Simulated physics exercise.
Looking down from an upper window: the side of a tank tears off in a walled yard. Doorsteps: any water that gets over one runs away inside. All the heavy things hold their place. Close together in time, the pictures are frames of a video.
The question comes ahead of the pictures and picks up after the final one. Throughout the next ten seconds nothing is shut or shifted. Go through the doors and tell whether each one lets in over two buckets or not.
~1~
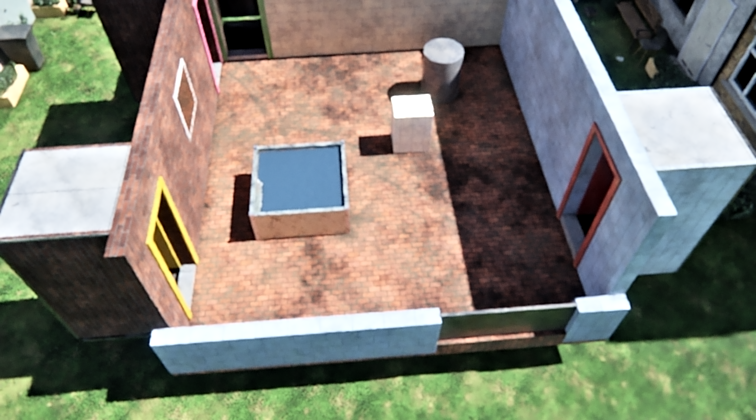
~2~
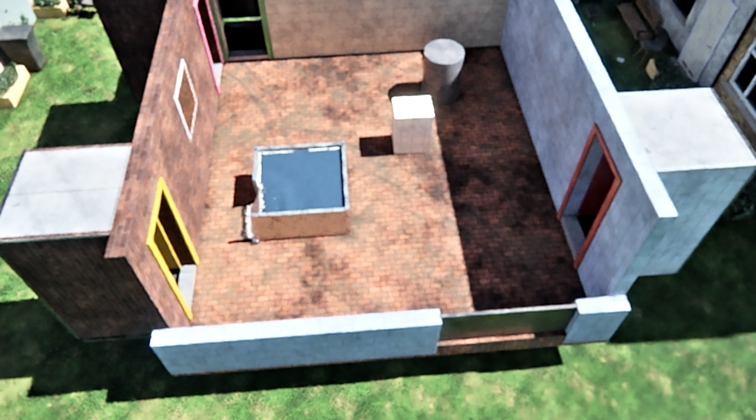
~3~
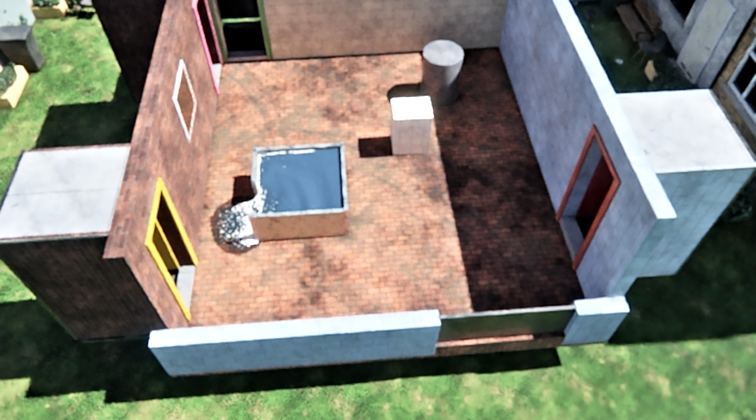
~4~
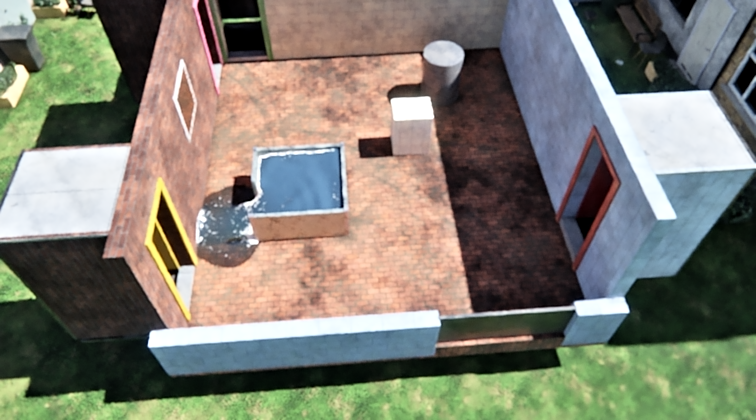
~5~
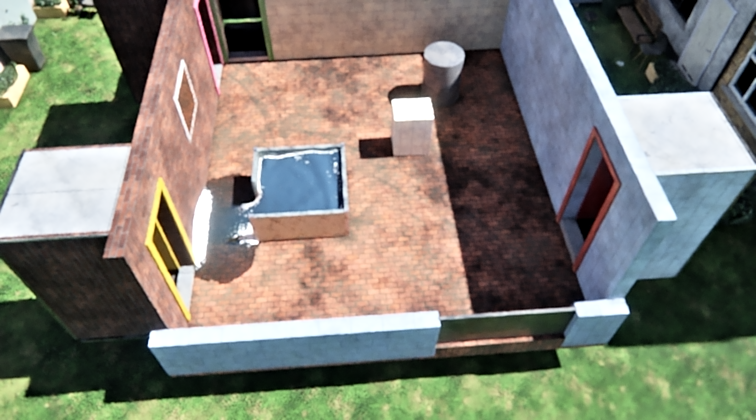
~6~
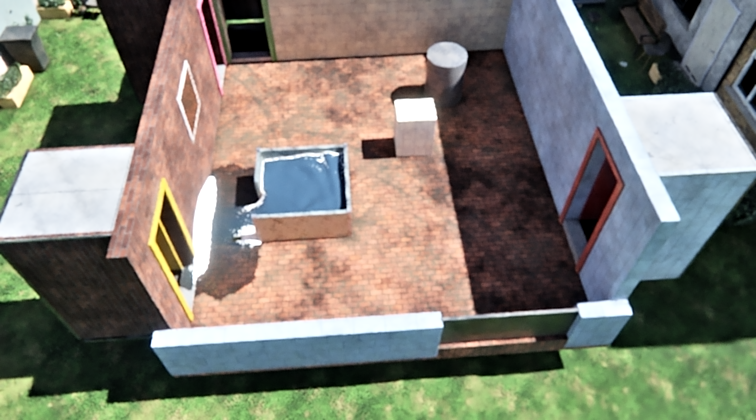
The yellow door overshoots the mark there, the red door doesn't overshoot the mark there, the green door doesn't overshoot the mark there, the pink door overshoots the mark there.
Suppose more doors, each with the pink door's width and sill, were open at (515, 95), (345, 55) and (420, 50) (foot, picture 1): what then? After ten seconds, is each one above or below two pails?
Stays below the line; stays below the line; stays below the line.
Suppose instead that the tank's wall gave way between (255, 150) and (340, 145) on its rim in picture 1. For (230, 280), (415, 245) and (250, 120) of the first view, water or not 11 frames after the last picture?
Untouched, untouched, submerged.
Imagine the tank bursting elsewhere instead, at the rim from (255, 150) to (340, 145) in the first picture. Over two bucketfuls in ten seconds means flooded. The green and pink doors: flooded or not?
Lab note - green door tops the mark, pink door tops the mark.
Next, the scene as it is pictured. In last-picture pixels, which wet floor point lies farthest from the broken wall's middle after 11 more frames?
Somewhere near (225, 71).
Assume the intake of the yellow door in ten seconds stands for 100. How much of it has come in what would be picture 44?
That share would be near 90 %.
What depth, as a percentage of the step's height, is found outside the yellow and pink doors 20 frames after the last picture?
Near 220 and 130 per cent, in that order.
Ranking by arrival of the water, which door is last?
That is the red door.
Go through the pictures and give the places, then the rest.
The open tank at (300, 180) is whole and still, in the first frame.
Water pours out at (260, 214) and has run to (248, 207), in the second frame.
Water pours out at (259, 216) and has run to (215, 221), in the third frame.
The front is at (198, 250), out from the gap at (259, 216), in the fourth frame.
The front is at (195, 271), out from the gap at (259, 216), in the fifth frame.
Water pours out at (262, 216) and has run to (196, 290), in the sixth frame.
A moment on, water covers 10 % of the floor; the yellow door under two buckets in, the red door not reached, the green door not reached, the pink door not reached.
Next, water covers 20 % of the floor; the yellow door over two buckets in, the red door not reached, the green door not reached, the pink door wet at the sill, nothing in.
Then, water covers 40 % of the floor; the yellow door over two buckets in, the red door not reached, the green door under two buckets in, the pink door under two buckets in.
Later, water covers 65 % of the floor; the yellow door far over two buckets in, the red door wet at the sill, nothing in, the green door under two buckets in, the pink door under two buckets in.
In the end, water covers 90 % of the floor; the yellow door far over two buckets in, the red door wet at the sill, nothing in, the green door under two buckets in, the pink door over two buckets in.
